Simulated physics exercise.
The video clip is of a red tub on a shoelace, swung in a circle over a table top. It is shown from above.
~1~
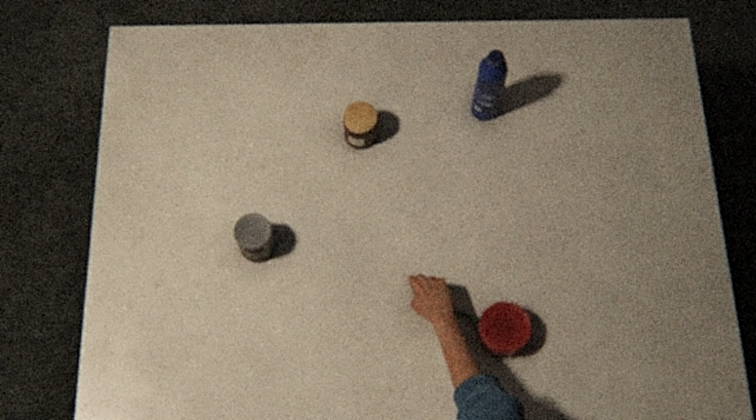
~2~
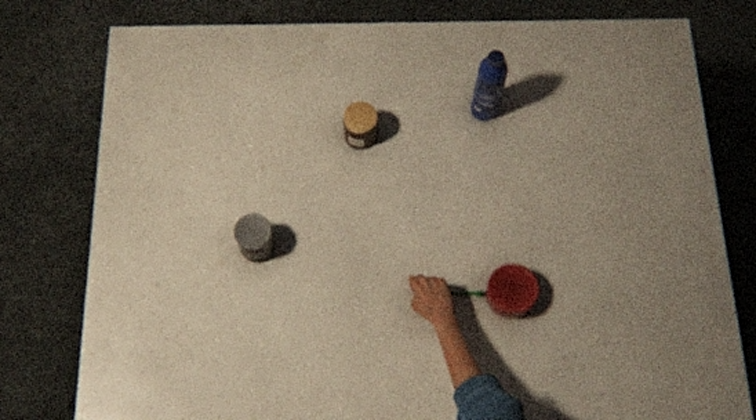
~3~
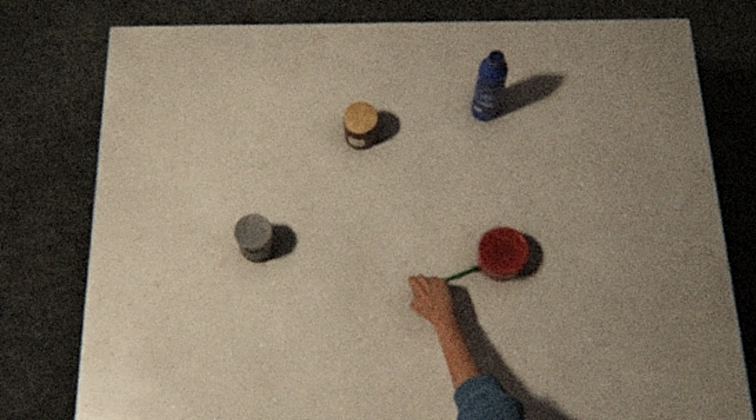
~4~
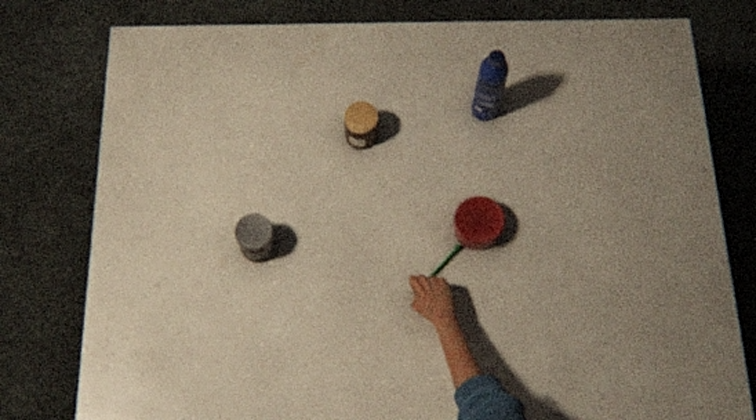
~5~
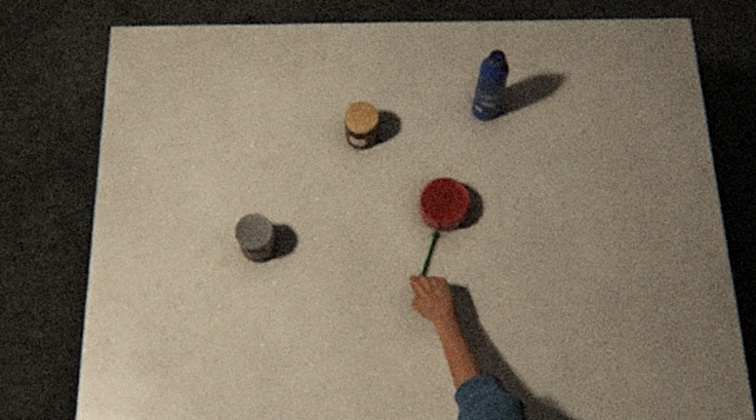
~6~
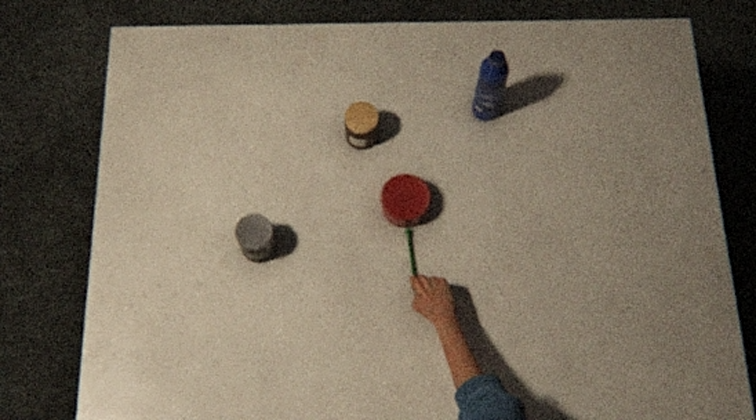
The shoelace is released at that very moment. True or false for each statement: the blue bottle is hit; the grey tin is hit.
Blue bottle: False; grey tin: True.
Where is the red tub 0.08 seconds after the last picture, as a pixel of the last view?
It is at roughly (332, 219).
Then, 0.08 s later than the last view, tub near (332, 218).
Then, 0.20 s later than the last view, tub near (290, 227); grey tin pushed aside.
Finally, tub near (290, 227); grey tin pushed aside. The blue bottle remains clear and the grey tin takes the knock.
